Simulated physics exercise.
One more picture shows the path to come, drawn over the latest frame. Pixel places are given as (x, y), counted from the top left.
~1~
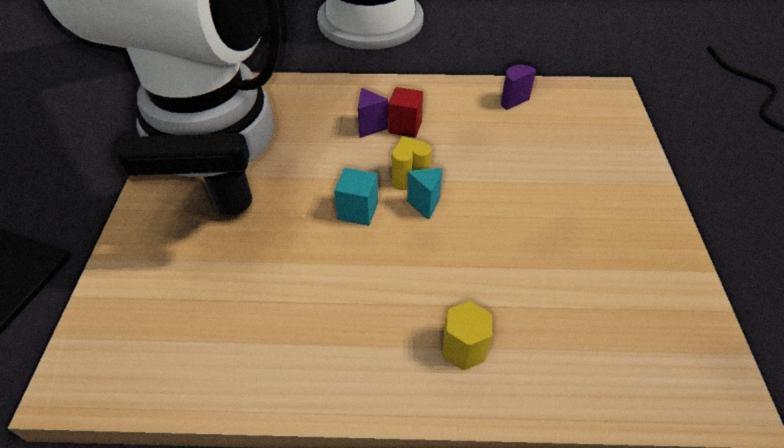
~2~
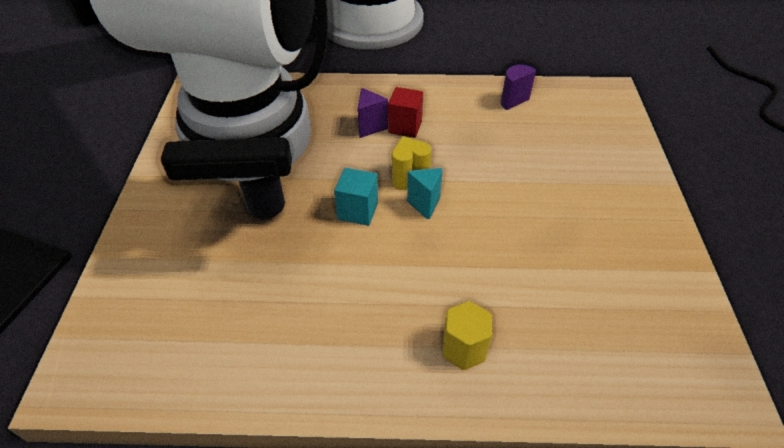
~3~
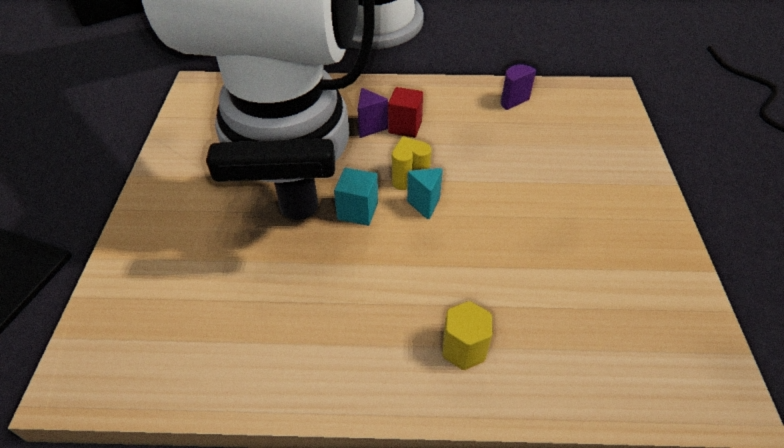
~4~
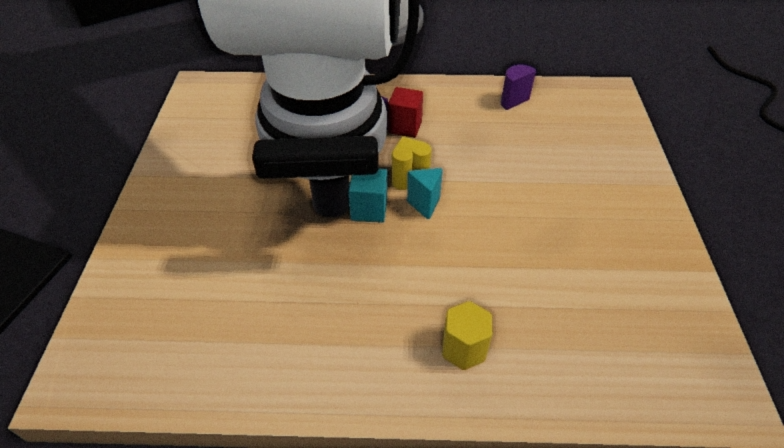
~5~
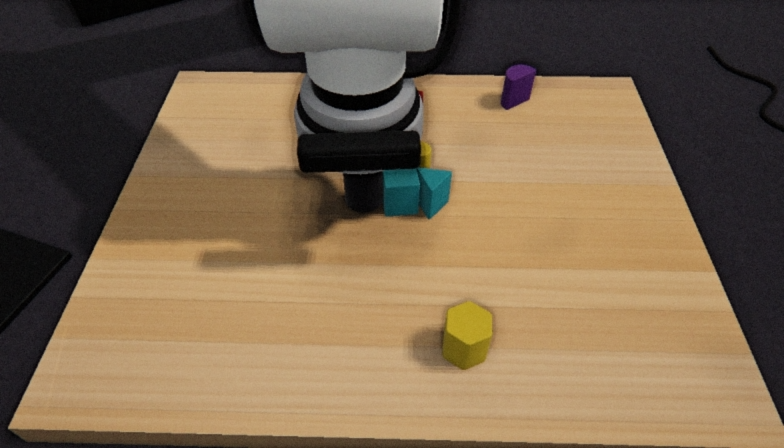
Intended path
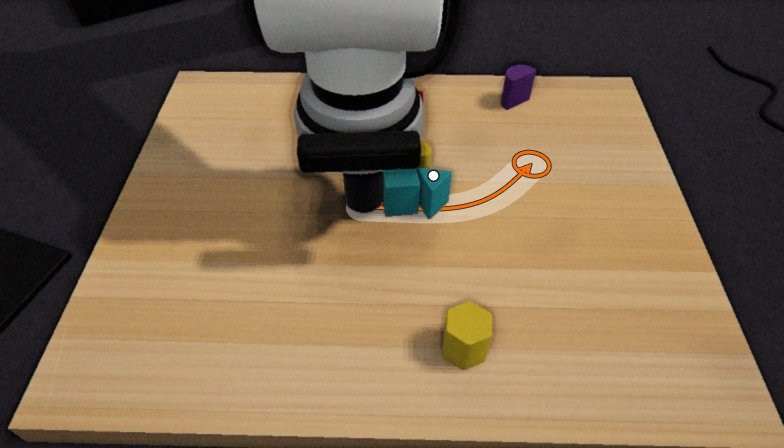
A white and black robot arm stands at the upper left of a light wooden board on a dark surface, seen from above at an angle by a still camera. Turquoise, yellow, red and purple blocks sit around the upper middle, with another purple one at upper right and a yellow hexagonal one below. The arm slides right, pushing the turquoise cube against the turquoise triangular block, which shifts slightly.
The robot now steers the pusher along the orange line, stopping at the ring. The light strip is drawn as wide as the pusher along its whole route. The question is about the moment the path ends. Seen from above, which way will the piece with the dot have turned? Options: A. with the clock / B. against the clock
It's A.
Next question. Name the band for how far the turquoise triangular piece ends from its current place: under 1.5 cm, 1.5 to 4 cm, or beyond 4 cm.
My prediction: Over 4 cm.
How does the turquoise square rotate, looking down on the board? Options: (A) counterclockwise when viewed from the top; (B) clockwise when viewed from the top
B
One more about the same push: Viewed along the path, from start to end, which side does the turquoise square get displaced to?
Over to the right.
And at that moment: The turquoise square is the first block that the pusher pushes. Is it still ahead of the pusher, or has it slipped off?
The pusher has moved past the turquoise square by the time the path ends.
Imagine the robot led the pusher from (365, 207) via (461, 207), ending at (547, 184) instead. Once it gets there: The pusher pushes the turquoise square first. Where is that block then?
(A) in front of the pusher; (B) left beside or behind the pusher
I'll go with A - in front of the pusher.
Drawn move, from (365, 207) through (432, 209) and (493, 196) to (532, 164); the dot is on the turquoise triangular piece.
What follows on the original path. One third of the way, pusher at (434, 201); turquoise square at (471, 172), turned 15° anticlockwise; turquoise triangular piece at (501, 170).
Two thirds of the way, pusher at (496, 188); turquoise square at (535, 161); turquoise triangular piece at (566, 165), turned 15° clockwise.
At the end, pusher at (534, 156); turquoise square at (571, 149), turned 45° clockwise; yellow heart-shaped block still; turquoise triangular piece at (592, 166), turned 60° clockwise.
